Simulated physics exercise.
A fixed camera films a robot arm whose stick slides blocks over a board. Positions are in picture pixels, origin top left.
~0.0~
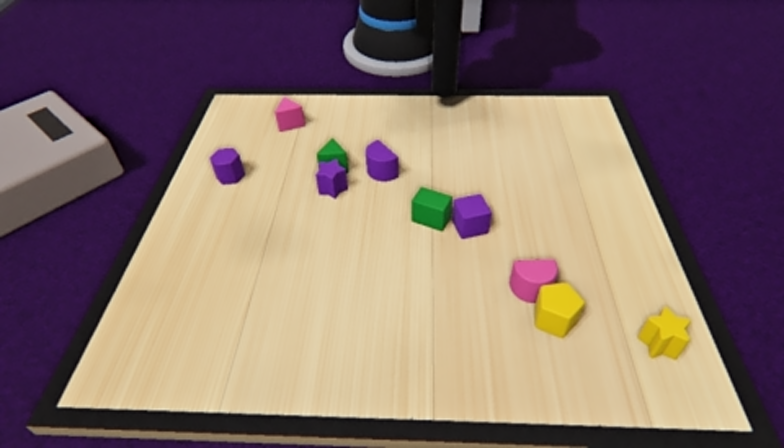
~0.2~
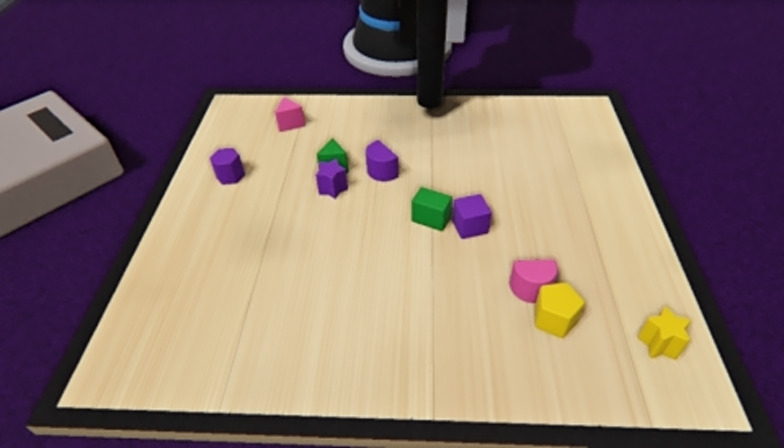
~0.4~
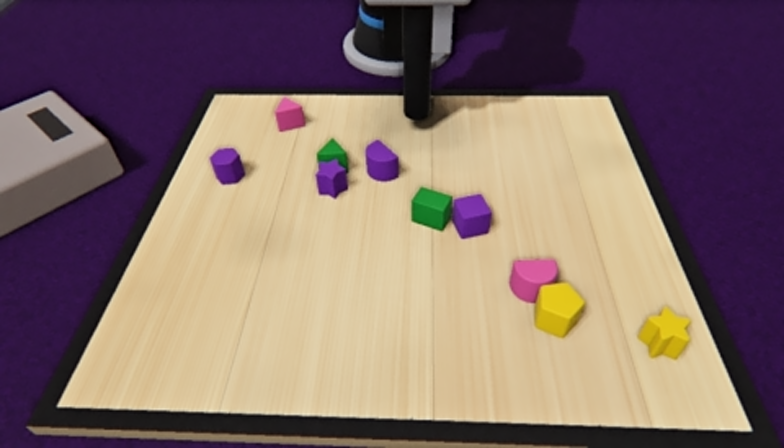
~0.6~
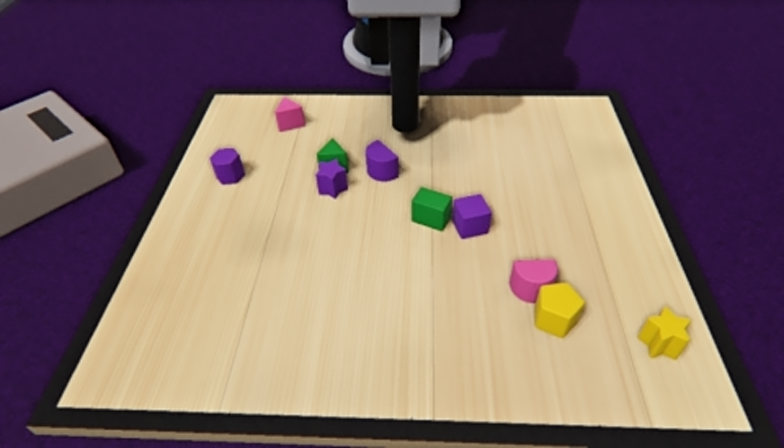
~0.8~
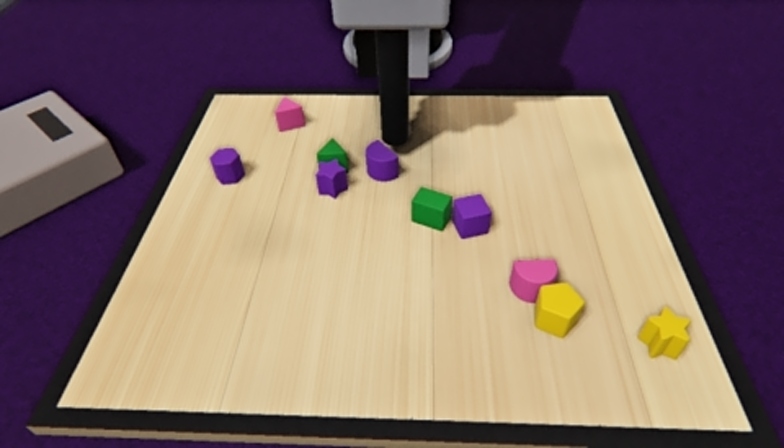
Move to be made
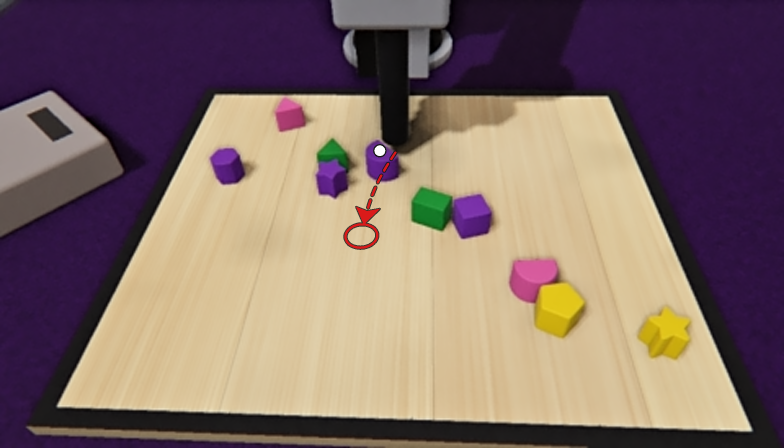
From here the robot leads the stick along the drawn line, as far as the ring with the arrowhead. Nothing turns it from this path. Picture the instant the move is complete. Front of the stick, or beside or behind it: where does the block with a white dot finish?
Most likely the block with a white dot slides off.
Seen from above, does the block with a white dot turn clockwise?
Yes
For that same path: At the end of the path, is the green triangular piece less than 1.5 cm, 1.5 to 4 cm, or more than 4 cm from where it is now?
My estimate: Under 1.5 cm.
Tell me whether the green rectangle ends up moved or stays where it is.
That block stays.
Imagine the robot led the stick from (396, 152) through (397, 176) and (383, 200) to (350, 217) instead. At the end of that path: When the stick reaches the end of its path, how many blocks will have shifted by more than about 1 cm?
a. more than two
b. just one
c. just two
My pick is b.
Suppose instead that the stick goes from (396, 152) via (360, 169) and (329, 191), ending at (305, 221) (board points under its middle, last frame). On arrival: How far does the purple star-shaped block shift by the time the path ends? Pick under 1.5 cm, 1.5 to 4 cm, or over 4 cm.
My prediction: Over 4 cm.
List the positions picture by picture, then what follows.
In the first frame, lower end of the stick (444, 91), tops of blocks, purple star-shaped block (330, 168), green triangular piece (332, 147), purple D-shaped block (380, 151), green rectangle (432, 198).
In the second frame, stick (430, 102), blocks as before.
In the third frame, stick (417, 113), blocks as before.
In the fourth frame, stick (405, 125), blocks as before.
In the fifth frame, stick (395, 138), purple star-shaped block (330, 168), green triangular piece (332, 147), purple D-shaped block (380, 151), green rectangle (432, 198).
The drawn path runs from (396, 152) via (381, 176) and (369, 204), ending at (361, 236); the dot is on the purple D-shaped block.
What follows on the original path. One third of the way, stick (380, 163); purple D-shaped block (364, 170), turned 20° anticlockwise.
Two thirds of the way, stick (368, 191); purple D-shaped block (345, 197).
At the end, stick (360, 221); purple star-shaped block not moved; green triangular piece not moved; purple D-shaped block (332, 209), turned 35° clockwise; green rectangle not moved.
